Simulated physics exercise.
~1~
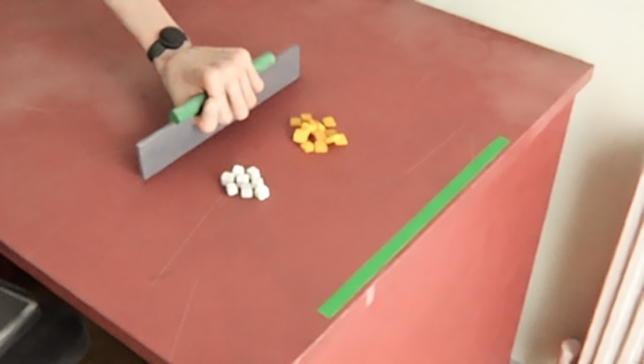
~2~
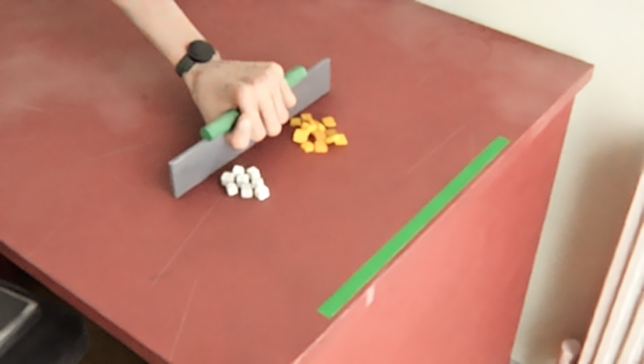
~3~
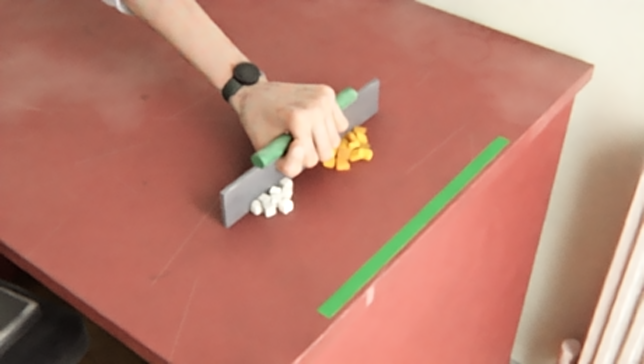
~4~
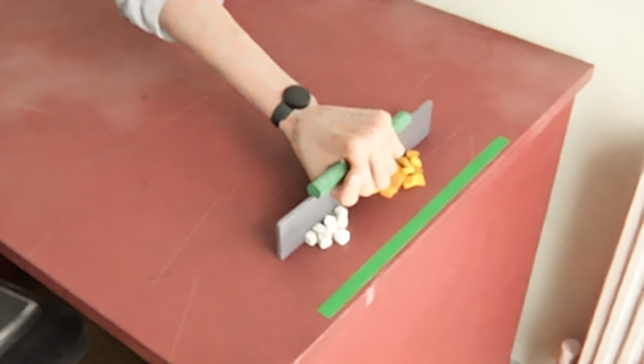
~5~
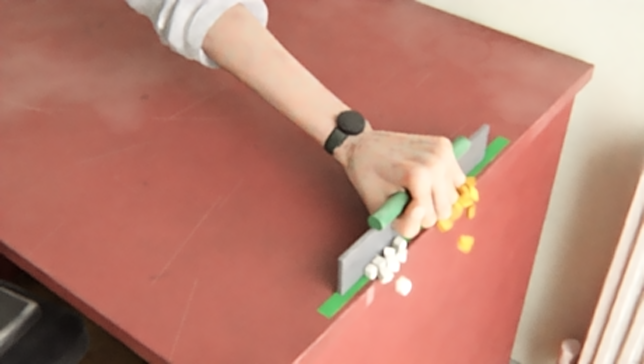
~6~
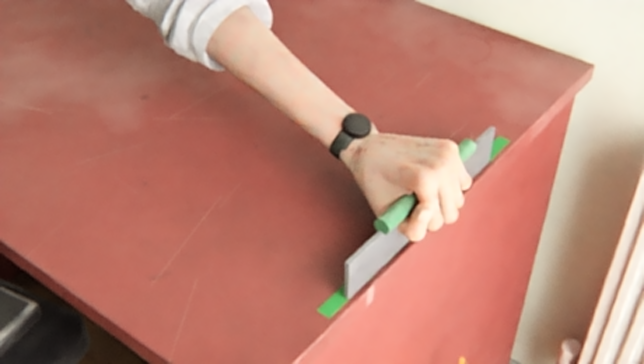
A hand sweeping white and orange pieces across a red tabletop with a scraper, stopping at green tape as both piles tumble off.
